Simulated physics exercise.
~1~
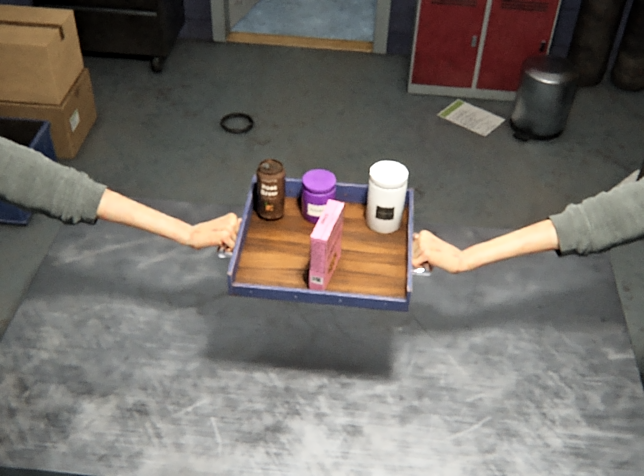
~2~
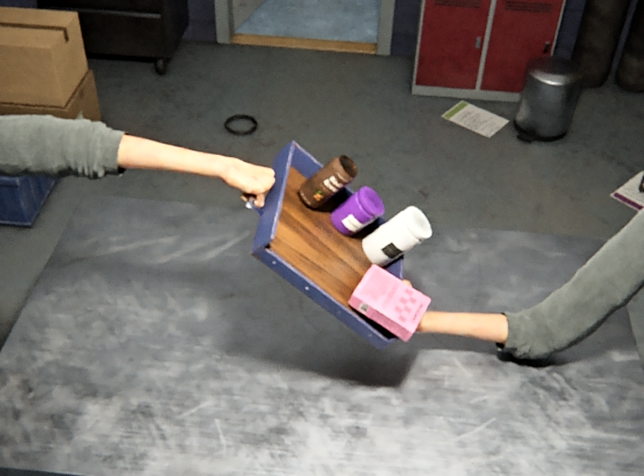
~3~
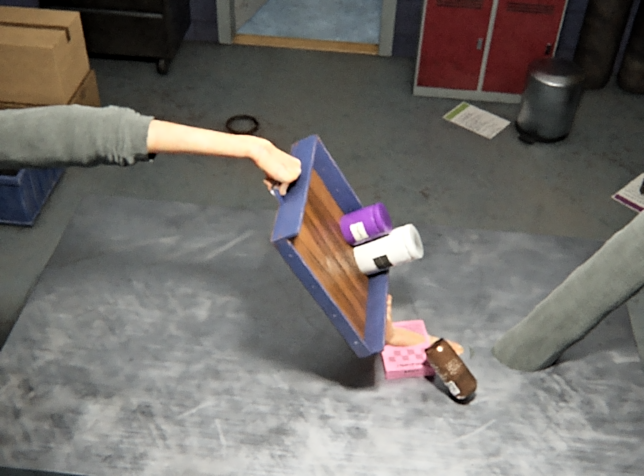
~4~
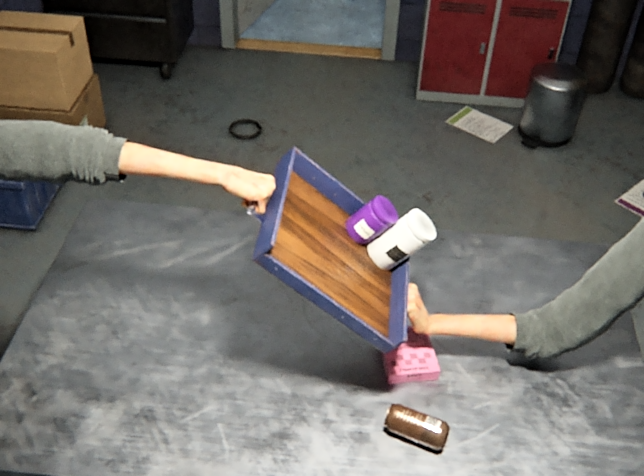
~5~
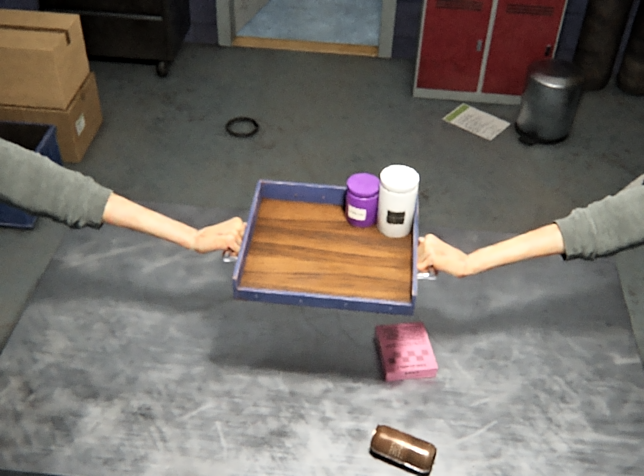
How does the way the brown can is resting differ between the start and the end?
At the start the brown can stands upright in the tray. At the end it lies on its side on the surface below.
